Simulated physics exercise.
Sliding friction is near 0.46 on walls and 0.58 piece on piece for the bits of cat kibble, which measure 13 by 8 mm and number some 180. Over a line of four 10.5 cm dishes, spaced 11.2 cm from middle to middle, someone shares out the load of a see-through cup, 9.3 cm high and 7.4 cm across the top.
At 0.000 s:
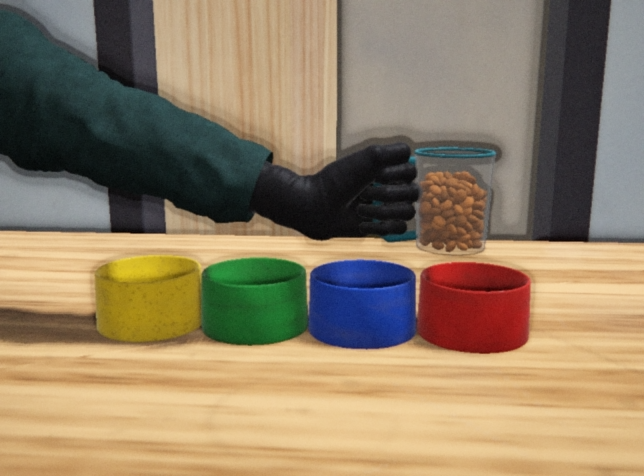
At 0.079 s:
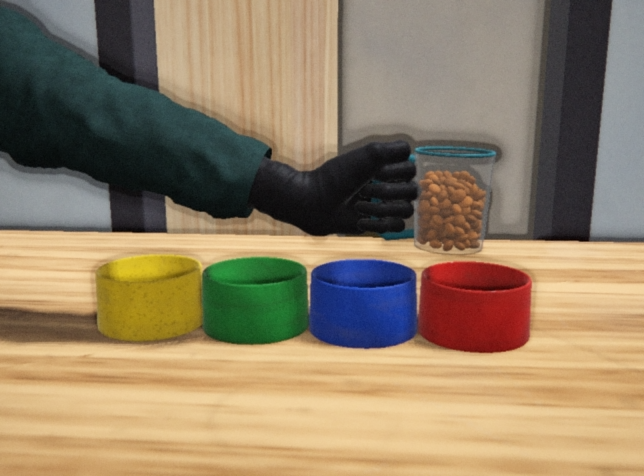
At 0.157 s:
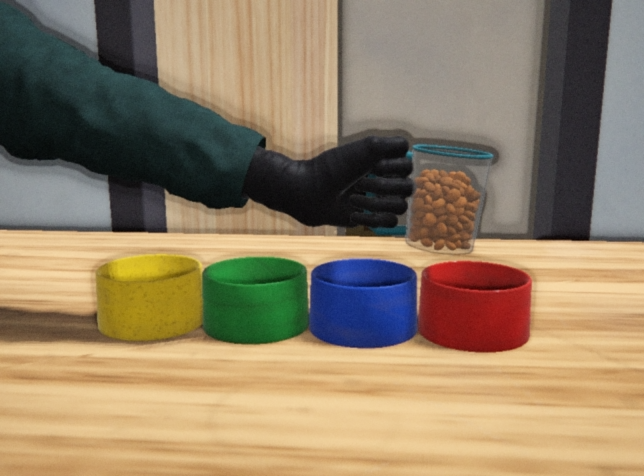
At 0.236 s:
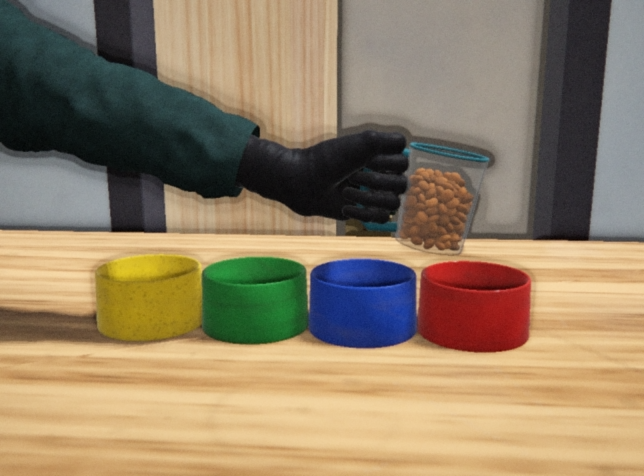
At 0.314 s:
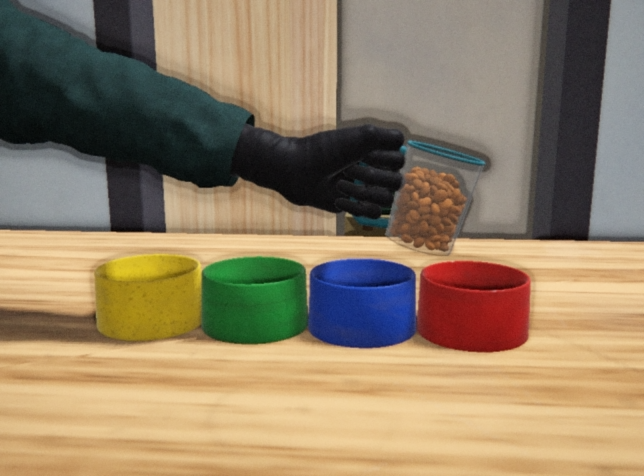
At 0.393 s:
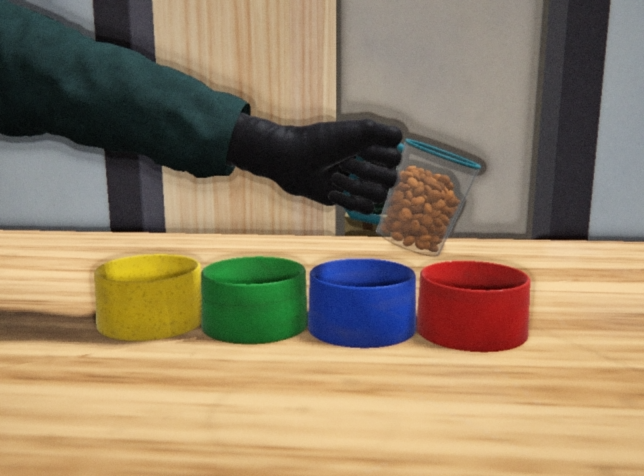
Clear cup of brown pieces tilting gradually and shifting slightly left in a black-gloved hand, behind four colourful dishes on wood.
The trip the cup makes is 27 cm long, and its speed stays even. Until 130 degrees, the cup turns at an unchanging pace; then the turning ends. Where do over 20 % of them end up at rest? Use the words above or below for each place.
Red: Below; blue: Above; green: Below; yellow: Below; counter: Below.
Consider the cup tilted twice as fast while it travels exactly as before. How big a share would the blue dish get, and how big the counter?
Blue 80, counter 10.
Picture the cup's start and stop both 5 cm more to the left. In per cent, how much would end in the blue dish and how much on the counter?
Then I'd expect blue at 10 and the counter at 0.
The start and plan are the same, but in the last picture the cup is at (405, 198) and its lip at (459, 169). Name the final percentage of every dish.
It'd finish with red at 0, blue at 0, green at 100 and yellow at 0.
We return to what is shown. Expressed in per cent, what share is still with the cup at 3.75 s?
About 0 per cent.
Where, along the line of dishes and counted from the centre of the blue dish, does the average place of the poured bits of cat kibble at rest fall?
About 3 cm, toward lower x.
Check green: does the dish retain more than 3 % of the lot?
For green, correct.
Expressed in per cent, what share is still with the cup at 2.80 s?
0 %.
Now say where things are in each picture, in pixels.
In the first frame, cup at (452, 200), tilt 0 degrees, lip at (494, 153), moved 0.0 cm; middle of the pieces at (452, 210); red dish at (475, 277); blue dish at (363, 274); green dish at (254, 271); yellow dish at (149, 269).
In the second frame, cup at (451, 200), tilt 1 degrees, lip at (494, 153), moved 0.2 cm; middle of the pieces at (451, 209).
In the third frame, cup at (445, 199), tilt 6 degrees, lip at (491, 156), moved 0.8 cm; middle of the pieces at (444, 209).
In the fourth frame, cup at (438, 199), tilt 10 degrees, lip at (487, 159), moved 1.4 cm; middle of the pieces at (437, 208).
In the fifth frame, cup at (432, 199), tilt 15 degrees, lip at (483, 163), moved 2.0 cm; middle of the pieces at (429, 208).
In the sixth frame, cup at (425, 199), tilt 19 degrees, lip at (479, 167), moved 2.6 cm; middle of the pieces at (422, 208); red dish at (474, 275); blue dish at (362, 273); green dish at (254, 270); yellow dish at (148, 268). The cup turns about 60 degrees a second and travels 8 cm a second.
After 1.83 s, tilt 102 degrees; cup holds 95 %, blue 5 %.
After 2.80 s, tilt 130 degrees; cup holds 0 %, blue 80 %, green 10 %.
After 3.75 s, tilt 130 degrees; cup holds 0 %, blue 80 %, green 10 %.
In the end, at 4.1 s, red 0 %, blue 80 %, green 10 %, yellow 0 %, counter 10 %.
